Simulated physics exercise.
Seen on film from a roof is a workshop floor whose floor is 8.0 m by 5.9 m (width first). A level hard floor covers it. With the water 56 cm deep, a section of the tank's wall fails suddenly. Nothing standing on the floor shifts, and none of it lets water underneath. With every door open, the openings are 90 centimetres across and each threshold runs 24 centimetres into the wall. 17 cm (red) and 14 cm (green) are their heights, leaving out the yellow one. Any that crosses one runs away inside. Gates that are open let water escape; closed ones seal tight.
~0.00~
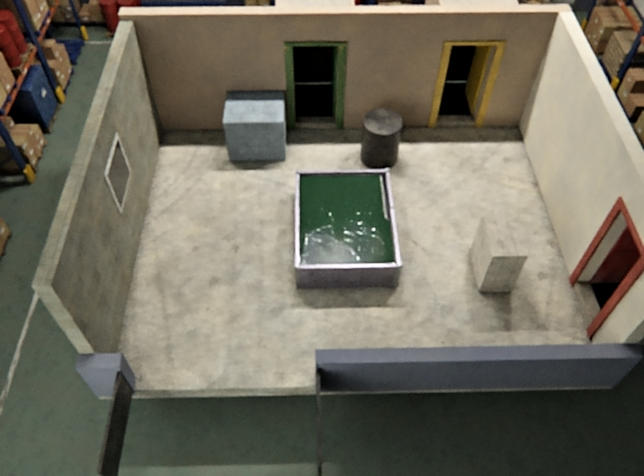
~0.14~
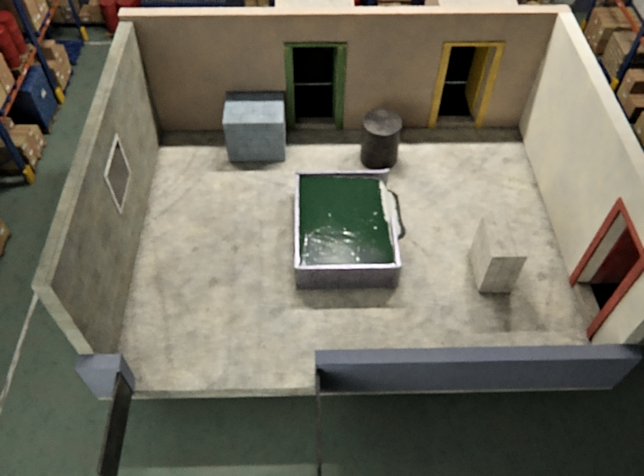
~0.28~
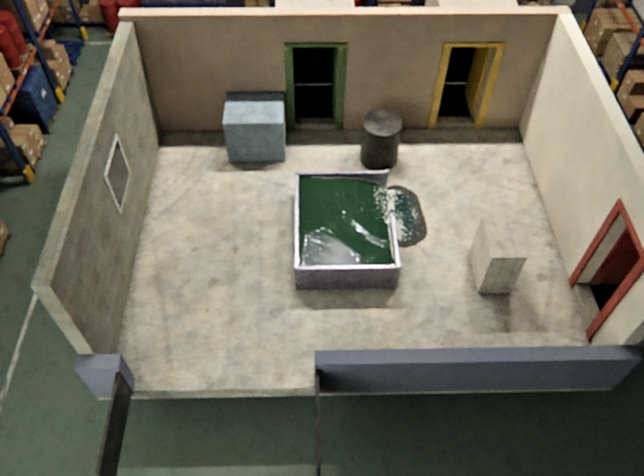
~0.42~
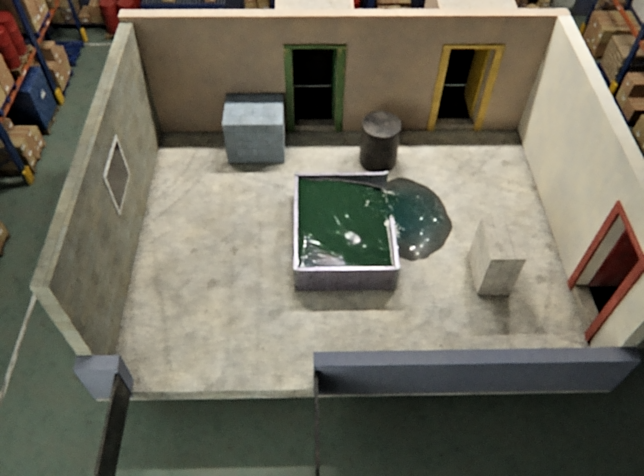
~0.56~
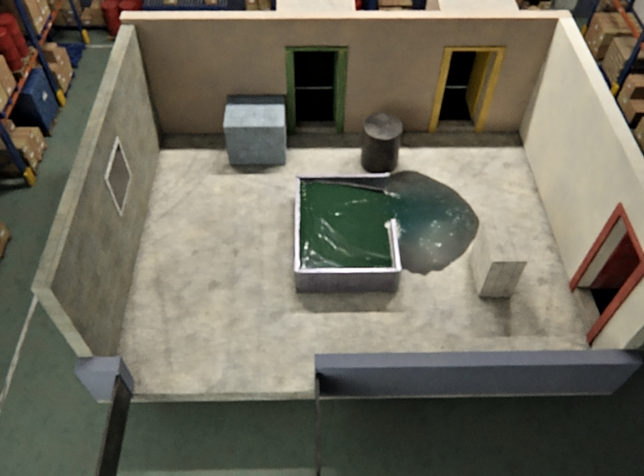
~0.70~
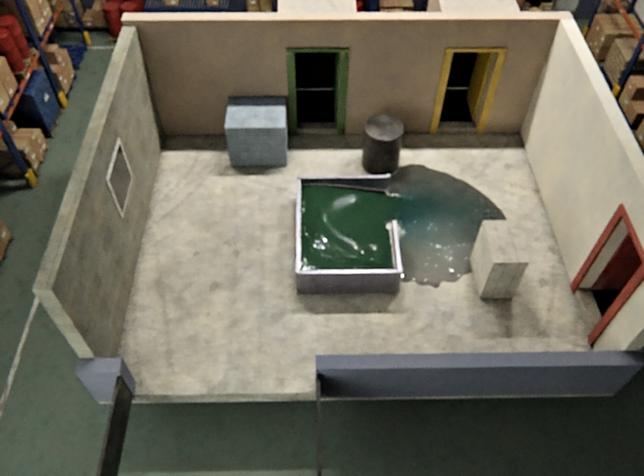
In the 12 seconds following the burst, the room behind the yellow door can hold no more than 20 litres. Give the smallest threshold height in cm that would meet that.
The threshold would need to be about 10.5 cm high.
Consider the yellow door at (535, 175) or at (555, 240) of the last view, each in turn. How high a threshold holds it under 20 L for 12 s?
16 and 18 cm.
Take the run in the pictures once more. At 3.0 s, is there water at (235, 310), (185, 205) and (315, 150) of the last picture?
Spot one bone dry, spot two bone dry, spot three bone dry.
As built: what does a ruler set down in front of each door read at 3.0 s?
Reading in centimetres: Red = 7, green = 0, yellow = 13.
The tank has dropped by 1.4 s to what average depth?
Average depth: Approx. 39 cm.
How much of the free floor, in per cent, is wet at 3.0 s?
About 30 per cent.
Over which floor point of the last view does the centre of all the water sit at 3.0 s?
It lies near (426, 224) in the last picture.
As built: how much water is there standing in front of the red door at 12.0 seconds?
7.5 cm.
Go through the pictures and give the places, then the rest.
The first picture shows still water, 56 cm deep, in the tank at (345, 218); the yellow door at (463, 91) is dry.
In the second picture, the gap is at (386, 209), the front 0.2 m out at (400, 235); the back of the tank holds 56 cm.
In the third picture, the front is at (421, 233), 0.7 m from the gap at (386, 210); 0.8 m2 of floor is wet, 56 cm left at the back.
In the fourth picture, the gap is at (385, 212), the front 1.2 m out at (447, 229); the back of the tank holds 56 cm.
In the fifth picture, the front is at (474, 224), 1.7 m from the gap at (386, 214); 2.8 m2 of floor is wet, 54 cm left at the back.
In the sixth picture, the front is at a hidden place, 2.3 m from the gap at (387, 215); 4.1 m2 of floor is wet, 47 cm left at the back; 1.5 m in a straight line remain to the yellow door at (465, 97).
After 1.4 s water covers 20 % of the floor, deepest (30 cm) near (392, 217); it has not reached the yellow door.
After 3.0 s water covers 30 % of the floor, deepest (27 cm) near (524, 153); 13 cm at the yellow door, 0 litres in over its 13 cm threshold.
After 12.0 s water covers 85 % of the floor, deepest (10 cm) near (294, 155); 6 cm at the yellow door, 6 litres in over its 13 cm threshold.
At the yellow door as built, the water arrived by 1.8 s and peaked near 16 cm at 3.4 s.
Run again over the same 12 s with other heights there, 27 litres in over 9.5 cm, 8 litres over 12.5 cm. The limit of 20 litres is kept from about 10.5 cm up.
